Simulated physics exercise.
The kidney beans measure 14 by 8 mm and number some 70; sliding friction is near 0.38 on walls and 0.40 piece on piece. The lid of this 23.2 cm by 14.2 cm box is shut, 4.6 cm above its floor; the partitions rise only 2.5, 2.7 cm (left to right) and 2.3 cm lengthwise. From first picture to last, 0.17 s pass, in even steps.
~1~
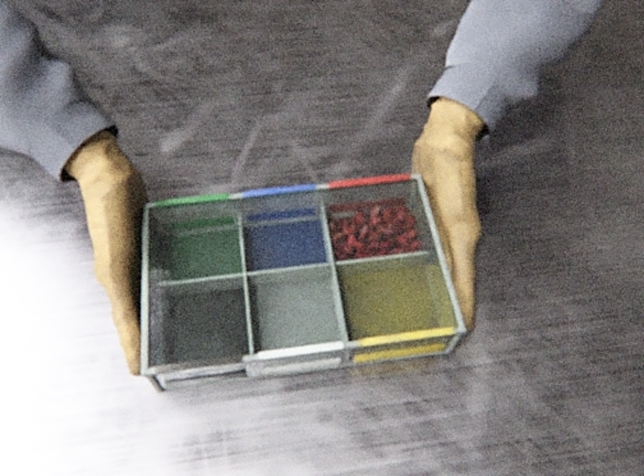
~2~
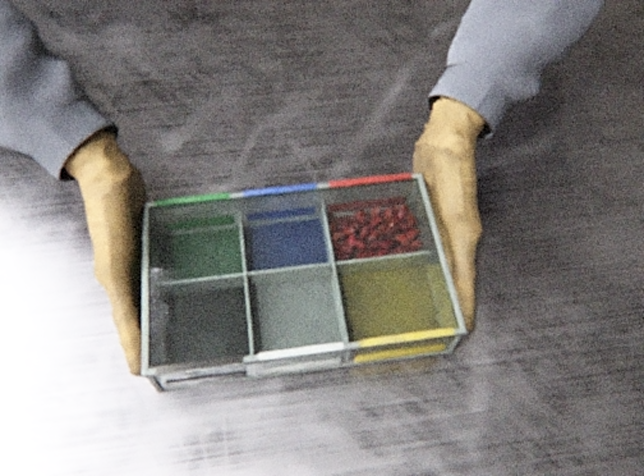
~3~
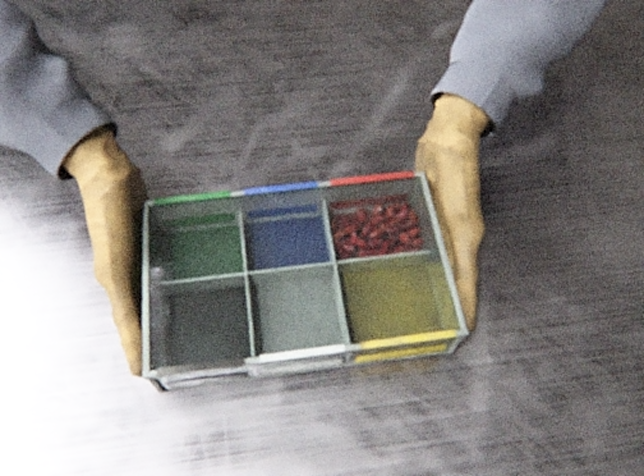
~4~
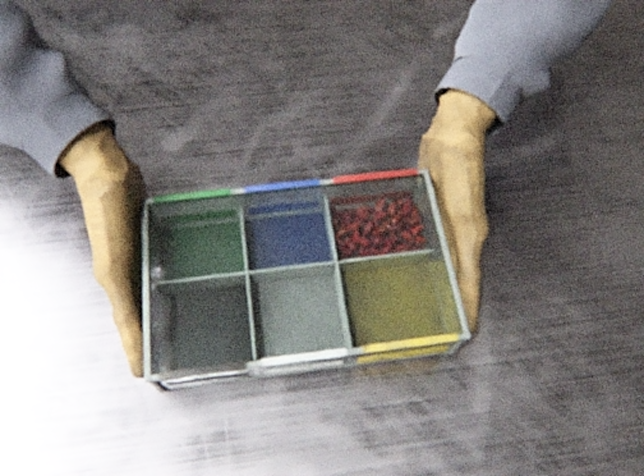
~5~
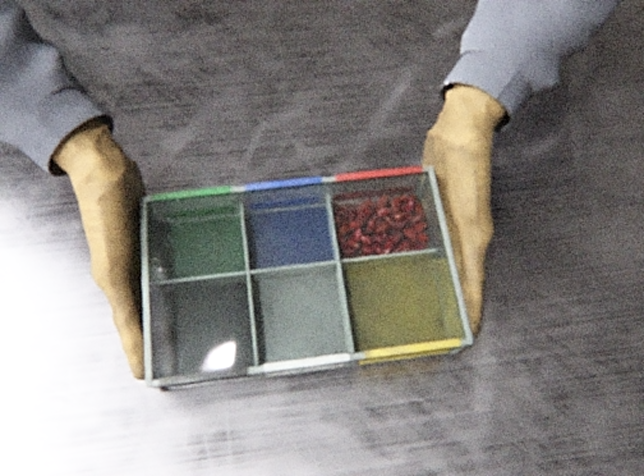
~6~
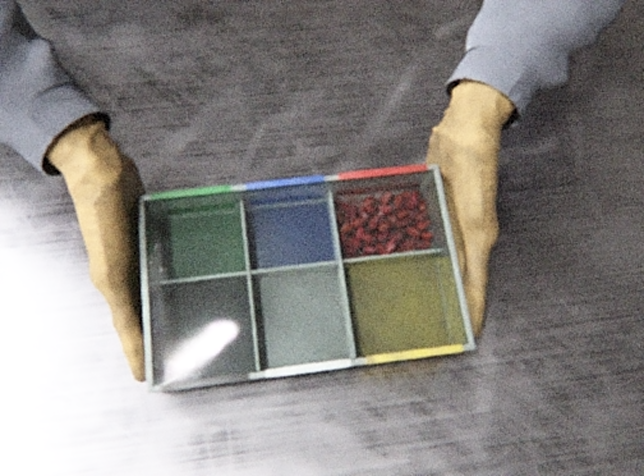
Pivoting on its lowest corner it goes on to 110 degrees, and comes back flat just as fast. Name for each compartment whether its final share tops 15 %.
Red: Under, blue: Under, green: Under, yellow: Over, white: Under, black: Under.
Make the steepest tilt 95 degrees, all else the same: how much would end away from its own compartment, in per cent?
About 85 per cent.
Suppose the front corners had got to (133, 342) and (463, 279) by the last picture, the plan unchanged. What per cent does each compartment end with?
Red 65, blue 5, green 30, yellow 0, white 0, black 0.
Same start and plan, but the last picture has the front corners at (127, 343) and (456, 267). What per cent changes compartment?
In that case some 40 per cent.
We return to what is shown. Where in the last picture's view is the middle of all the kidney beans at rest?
Near (396, 335).
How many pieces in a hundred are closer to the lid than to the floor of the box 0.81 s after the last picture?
About 80 per cent.
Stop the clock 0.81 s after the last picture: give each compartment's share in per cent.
Red 35; blue 0; green 0; yellow 65; white 0; black 0.
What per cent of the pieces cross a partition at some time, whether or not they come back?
Some 100 per cent.
Then, 0.81 s after the last picture, tilt 110 degrees; red 35 %, yellow 65 %.
Then, 1.34 s after the last picture, tilt 49 degrees; yellow 90 %, white 10 %.
Then, 1.93 s after the last picture, tilt 0 degrees; yellow 90 %, white 10 %.
In the end, red 0 %, blue 0 %, green 0 %, yellow 90 %, white 10 %, black 0 %.
